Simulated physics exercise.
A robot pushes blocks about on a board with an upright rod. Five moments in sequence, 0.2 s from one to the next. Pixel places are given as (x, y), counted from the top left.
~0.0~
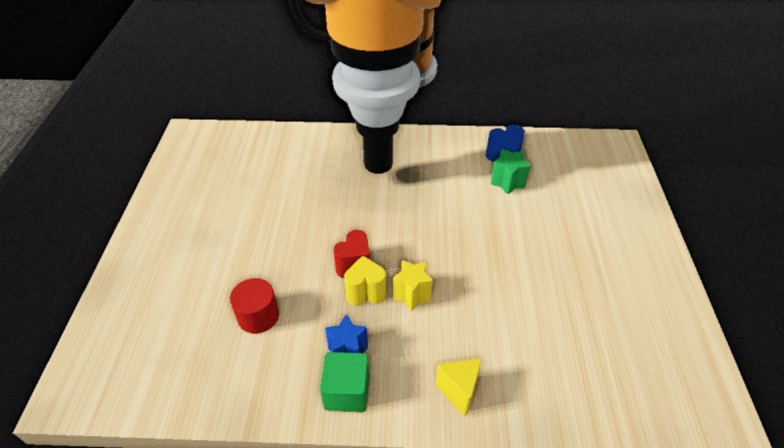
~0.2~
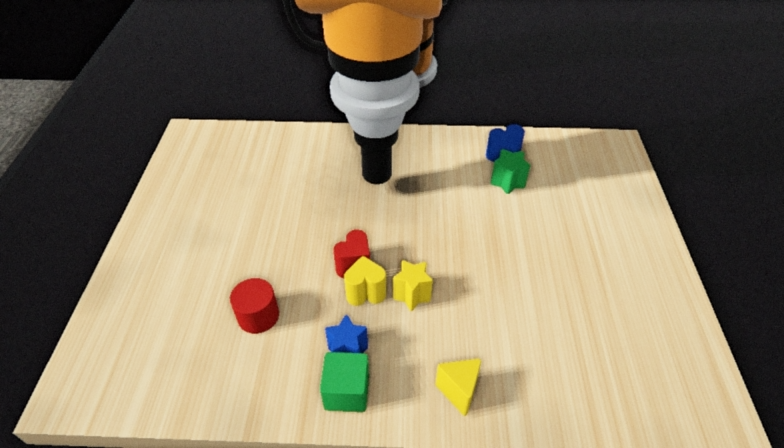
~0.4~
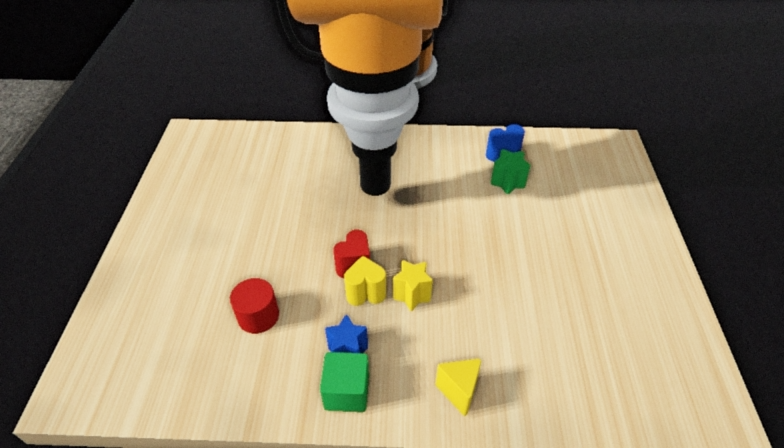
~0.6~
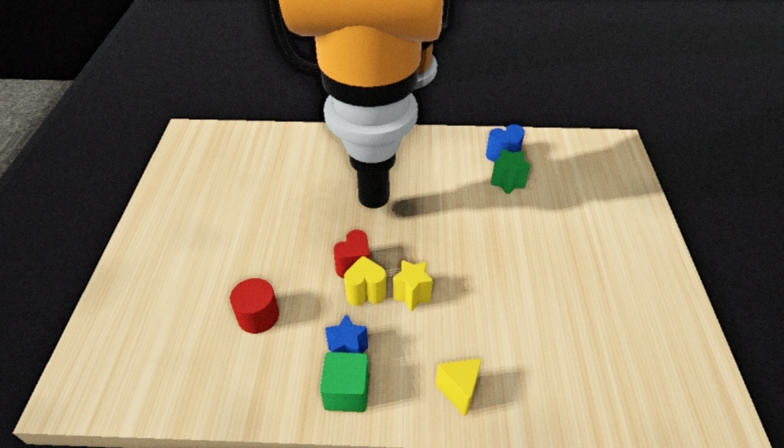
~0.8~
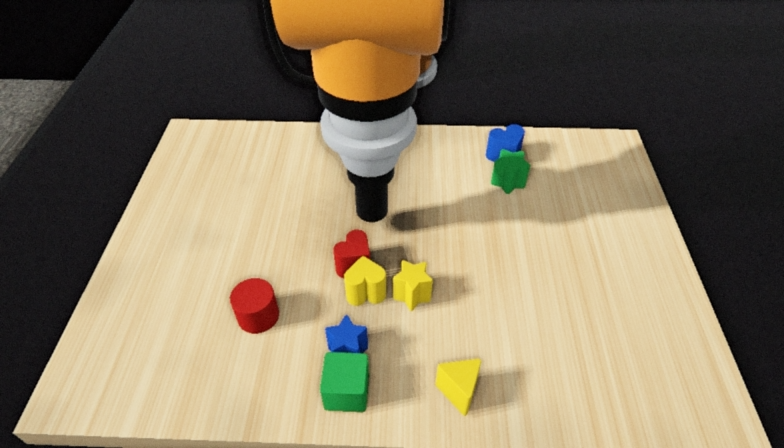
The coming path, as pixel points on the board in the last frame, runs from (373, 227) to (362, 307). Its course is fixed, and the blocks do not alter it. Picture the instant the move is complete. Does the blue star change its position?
That would be a yes.
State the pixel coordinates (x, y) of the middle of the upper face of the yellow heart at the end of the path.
I'd guess (355, 318).
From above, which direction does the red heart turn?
Twists clockwise.
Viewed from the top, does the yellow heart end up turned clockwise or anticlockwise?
Counterclockwise from above.
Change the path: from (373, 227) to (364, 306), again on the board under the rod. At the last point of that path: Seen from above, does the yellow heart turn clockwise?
Answer: No.
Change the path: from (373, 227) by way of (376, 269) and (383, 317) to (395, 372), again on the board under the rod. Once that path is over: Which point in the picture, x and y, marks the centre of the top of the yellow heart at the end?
The point I'd pick in the picture is (351, 317).
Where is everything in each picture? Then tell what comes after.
Lower end of the rod at (379, 166), tops of blocks, green four-sided block at (344, 372), blue star at (346, 333), red heart at (353, 244), yellow heart at (365, 272), in the first frame.
Rod at (377, 176), blocks as before, in the second frame.
Rod at (376, 187), blocks as before, in the third frame.
Rod at (374, 199), blocks as before, in the fourth frame.
Rod at (372, 212), green four-sided block at (344, 372), blue star at (346, 333), red heart at (353, 244), yellow heart at (365, 272), in the fifth frame.
The first path, step by step. One third of the way, rod at (369, 237); red heart at (348, 255); yellow heart at (364, 282), turned 15° anticlockwise.
Two thirds of the way, rod at (366, 265); red heart at (332, 276), turned 45° clockwise; yellow heart at (360, 294), turned 70° anticlockwise.
At the end, rod at (361, 293); green four-sided block at (340, 384); blue star at (340, 347); red heart at (322, 290), turned 100° clockwise; yellow heart at (355, 318), turned 70° anticlockwise.
